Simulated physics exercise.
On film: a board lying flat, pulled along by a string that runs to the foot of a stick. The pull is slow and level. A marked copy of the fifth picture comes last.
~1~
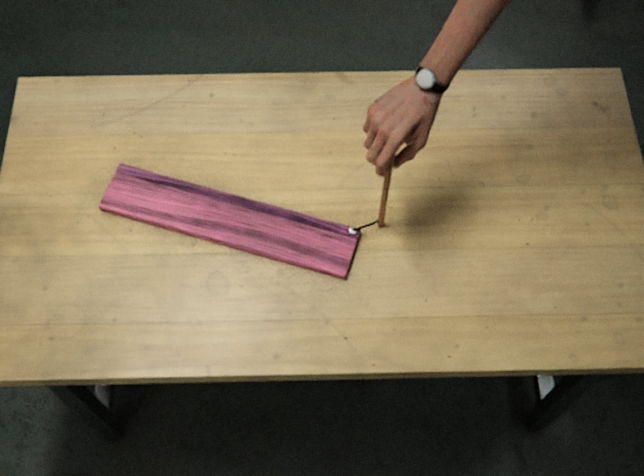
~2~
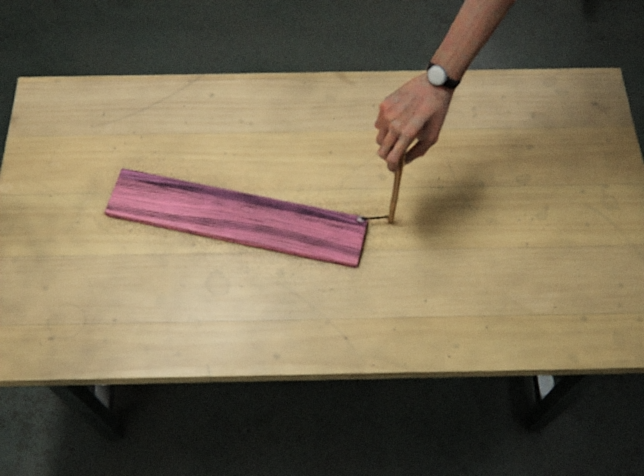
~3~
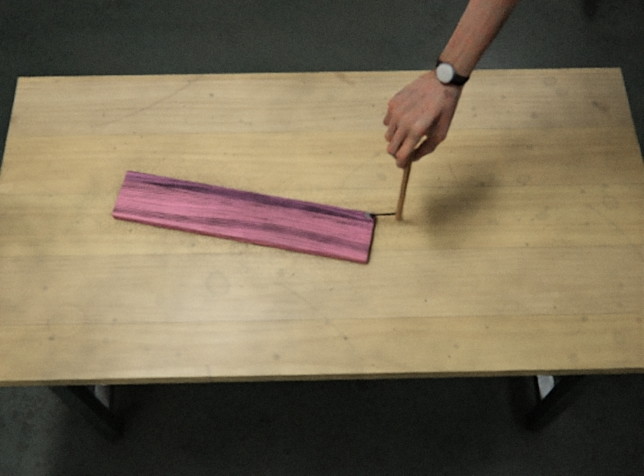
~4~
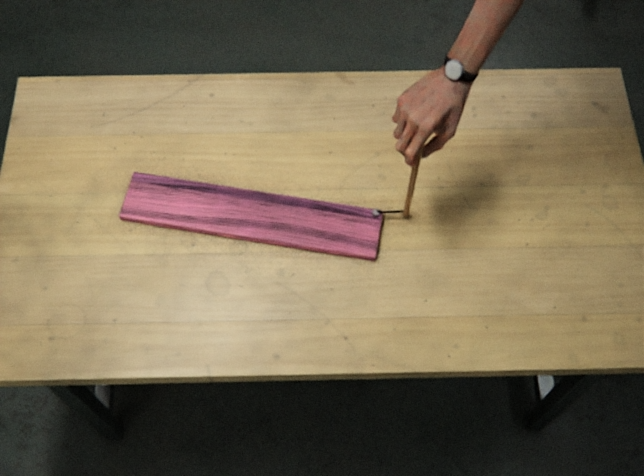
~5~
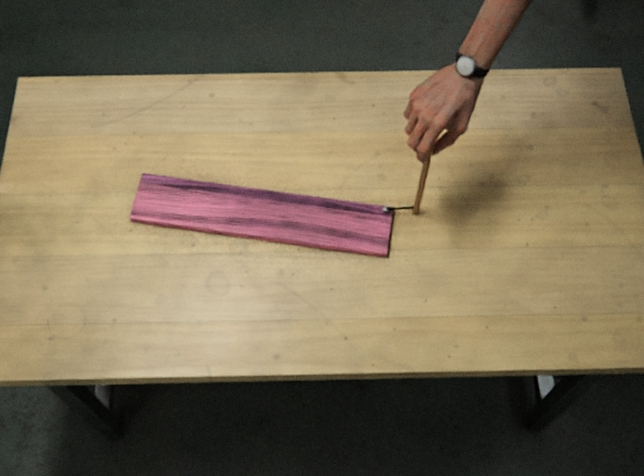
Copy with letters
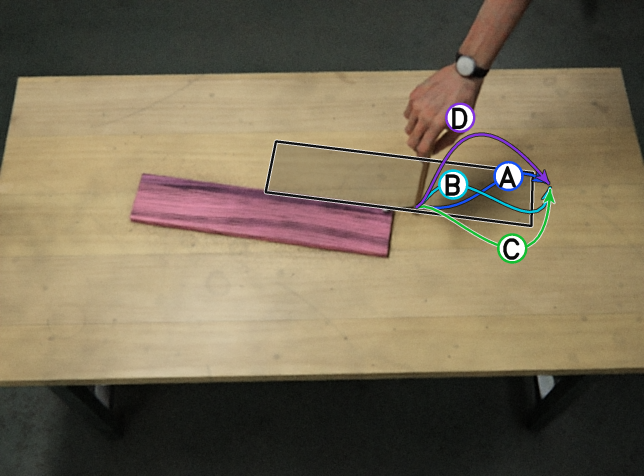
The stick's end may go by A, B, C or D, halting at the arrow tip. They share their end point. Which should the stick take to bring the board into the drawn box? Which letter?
The stick should follow D.
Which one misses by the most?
C.
On the marked copy, A from (417, 207) via (483, 191) to (546, 182); B from (417, 207) via (484, 194) to (550, 188); C from (417, 207) via (504, 247) to (550, 190); D from (417, 207) via (468, 137) to (549, 184); the outline at (400, 182).
Following D. Soon after the start, foot of the stick (450, 154), middle of the board (308, 195).
Later, foot of the stick (507, 144), middle of the board (365, 177).
In the end, foot of the stick (550, 187), middle of the board (398, 182); it lies in the outline.
As for the rest, A leaves its middle at (399, 197); B leaves its middle at (400, 203); C leaves its middle at (404, 215).
